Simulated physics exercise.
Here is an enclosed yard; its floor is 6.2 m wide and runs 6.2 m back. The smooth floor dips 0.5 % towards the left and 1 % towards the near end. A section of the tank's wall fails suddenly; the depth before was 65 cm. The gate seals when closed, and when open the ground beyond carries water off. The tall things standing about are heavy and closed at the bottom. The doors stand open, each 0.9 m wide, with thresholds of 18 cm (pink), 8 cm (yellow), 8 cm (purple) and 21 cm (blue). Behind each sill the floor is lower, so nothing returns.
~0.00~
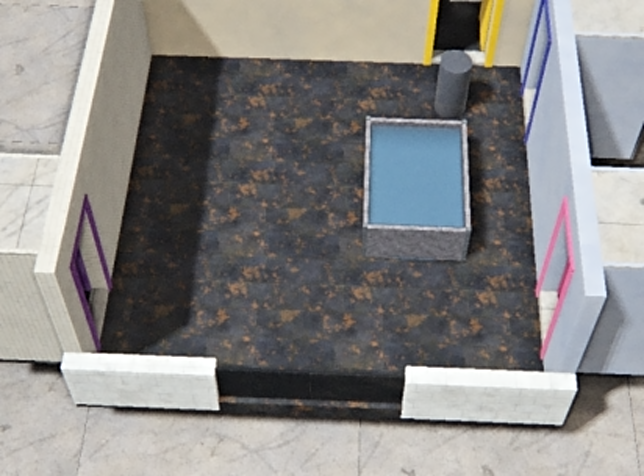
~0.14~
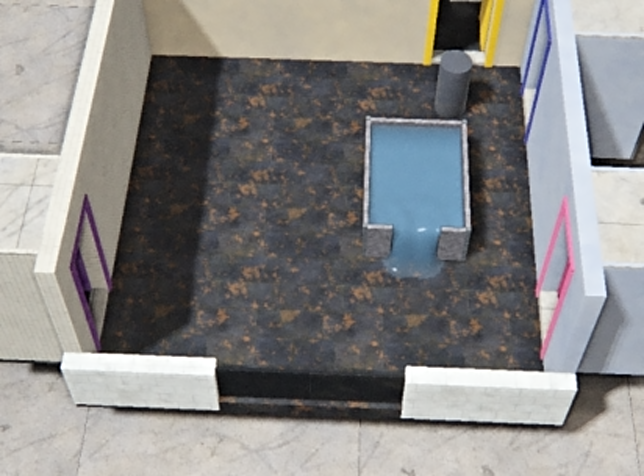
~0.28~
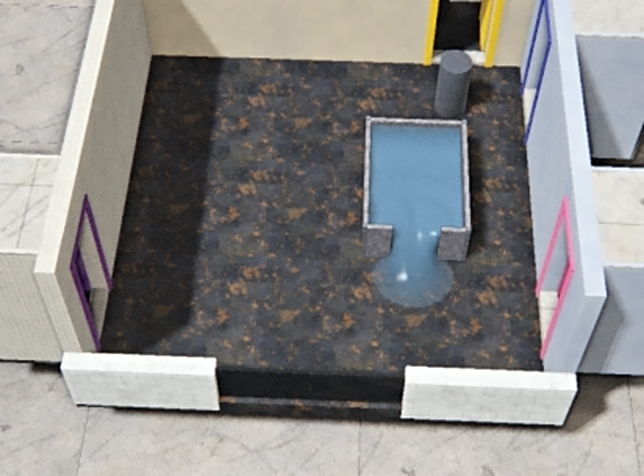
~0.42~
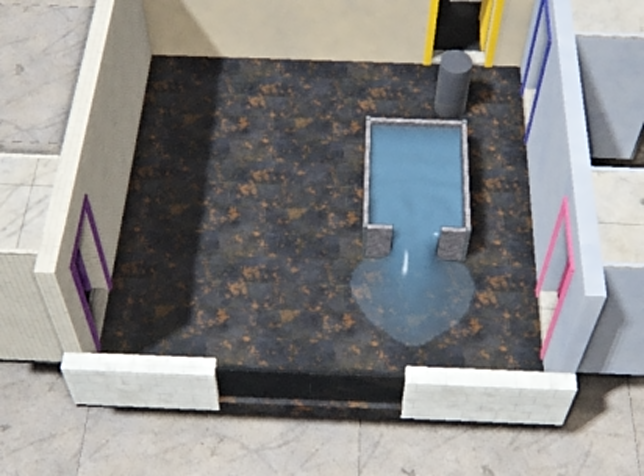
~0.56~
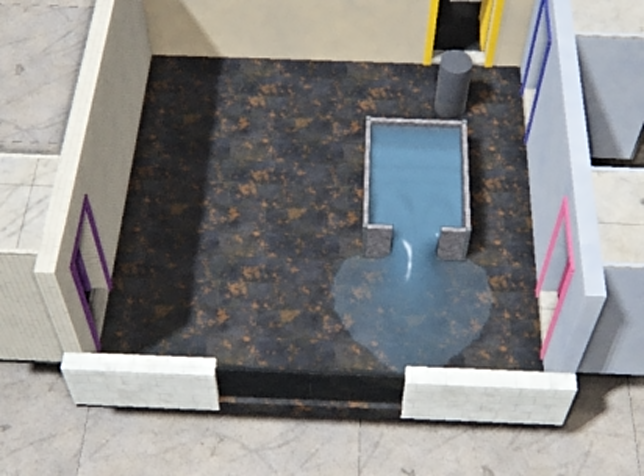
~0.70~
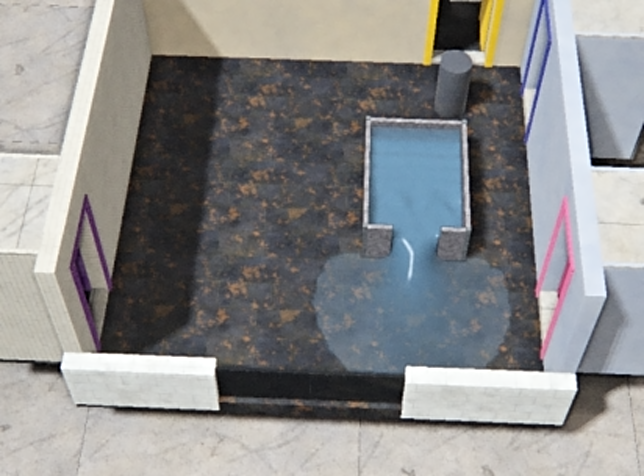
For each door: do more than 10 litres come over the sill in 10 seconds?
Door by door: At the pink door it stays under the limit; at the yellow door it does not reach the limit; at the purple door it exceeds the limit; at the blue door it does not reach the limit.
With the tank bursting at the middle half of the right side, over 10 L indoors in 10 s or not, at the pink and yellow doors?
Against that limit: Pink under, yellow above.
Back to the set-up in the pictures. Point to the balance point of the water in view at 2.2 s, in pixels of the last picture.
At about (408, 266).
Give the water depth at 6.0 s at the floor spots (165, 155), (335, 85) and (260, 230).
About 2, 0 and 0 cm.
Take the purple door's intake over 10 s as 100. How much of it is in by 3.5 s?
Some 10 per cent by then.
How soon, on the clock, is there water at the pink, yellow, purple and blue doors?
Arrival: Pink 1.1 s, yellow 5.0 s, purple 2.6 s, blue 4.5 s.
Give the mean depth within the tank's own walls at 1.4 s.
Some 45 cm.
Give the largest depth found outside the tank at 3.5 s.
Up to some 23 cm.
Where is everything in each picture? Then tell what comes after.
The first picture shows the tank at (416, 176) is whole and still, 65 cm deep.
In the second picture, water pours out at (415, 245) and has run 0.4 m, to (388, 267); typically 10 cm deep outside, 65 cm at the tank's back.
In the third picture, the front is at (405, 302), 0.8 m from the gap at (414, 247); 0.7 m2 of floor is under water; 65 cm left at the back of the tank.
In the fourth picture, the front is at (405, 339), 1.4 m from the gap at (414, 247); 1.7 m2 of floor is under water; 65 cm left at the back of the tank.
In the fifth picture, the front is at a hidden place, 2.0 m from the gap at (414, 246); 2.9 m2 of floor is under water; 61 cm left at the back of the tank.
In the sixth picture, water pours out at (414, 246) and has run 2.3 m, to a hidden place; typically 4 cm deep outside, 55 cm at the tank's back.
After 1.4 s water covers 20 % of the floor and is deepest (38 cm) near (409, 261); pink door 3 cm at the sill, 0 L in, yellow door not reached, purple door not reached, blue door not reached.
After 2.2 s water covers 25 % of the floor and is deepest (31 cm) near (542, 398); pink door 12 cm at the sill, 0 L in, yellow door not reached, purple door not reached, blue door not reached.
After 3.5 s water covers 35 % of the floor and is deepest (23 cm) near (409, 261); pink door 11 cm at the sill, 0 L in, yellow door not reached, purple door 15 cm at the sill, 6 L in, blue door not reached.
After 6.0 s water covers 60 % of the floor and is deepest (16 cm) near (94, 381); pink door 9 cm at the sill, 0 L in, yellow door 6 cm at the sill, 0 L in, purple door 13 cm at the sill, 39 L in, blue door 5 cm at the sill, 0 L in.
After 10.0 s water covers 95 % of the floor and is deepest (10 cm) near (94, 381); pink door 5 cm at the sill, 0 L in, yellow door 5 cm at the sill, 2 L in, purple door 9 cm at the sill, 60 L in, blue door 6 cm at the sill, 0 L in.
